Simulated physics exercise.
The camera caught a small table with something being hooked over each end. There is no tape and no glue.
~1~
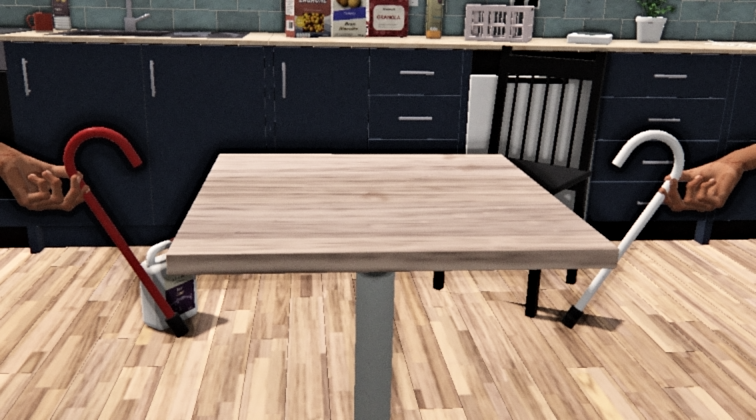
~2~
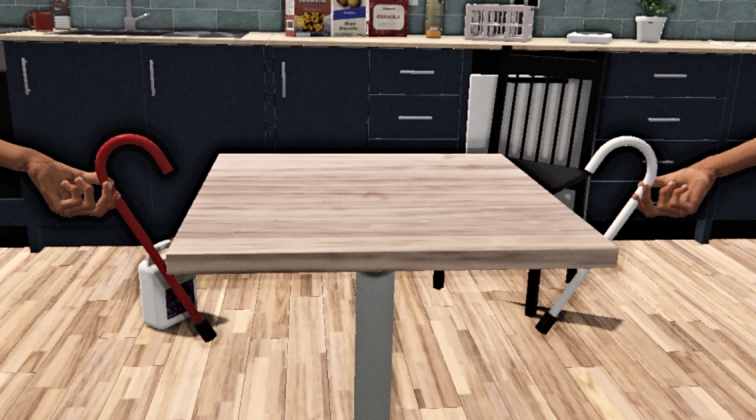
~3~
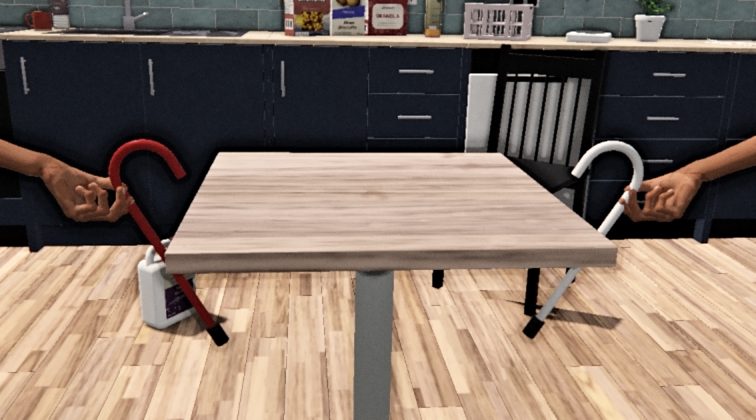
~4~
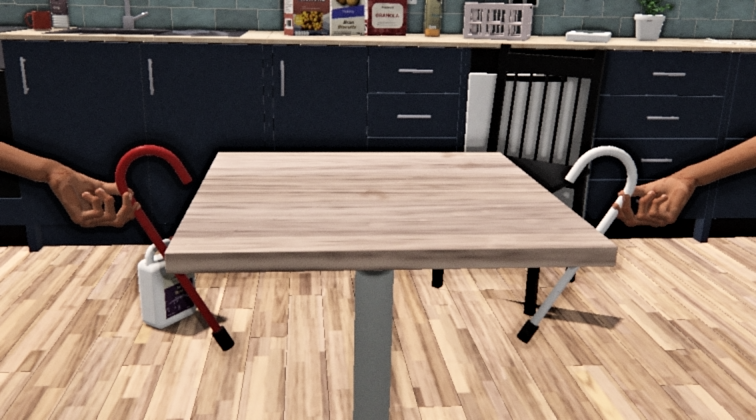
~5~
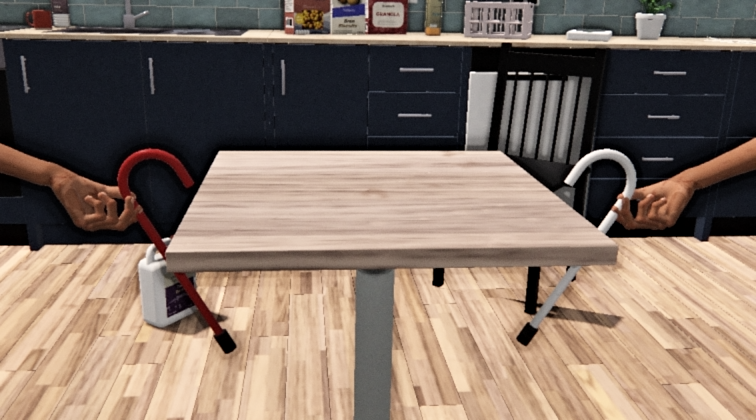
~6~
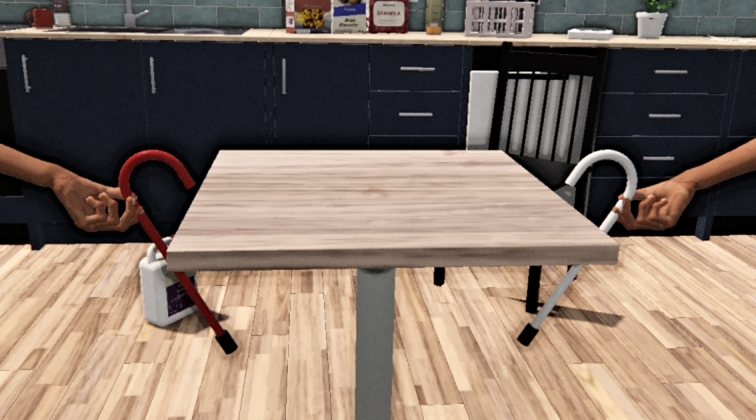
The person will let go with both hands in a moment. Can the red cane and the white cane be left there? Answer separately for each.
Outcome: The red cane slips off; the white cane slips off.
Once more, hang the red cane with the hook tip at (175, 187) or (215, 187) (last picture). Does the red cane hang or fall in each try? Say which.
Taking the tries in order, it is not held, then it is held.
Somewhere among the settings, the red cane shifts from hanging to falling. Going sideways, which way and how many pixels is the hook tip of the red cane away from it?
Around 8 pixels to the right.
Then, 0.32 s after the last picture, red cane falling; white cane falling.
At rest, the red cane drops past the edge; the white cane drops past the edge.
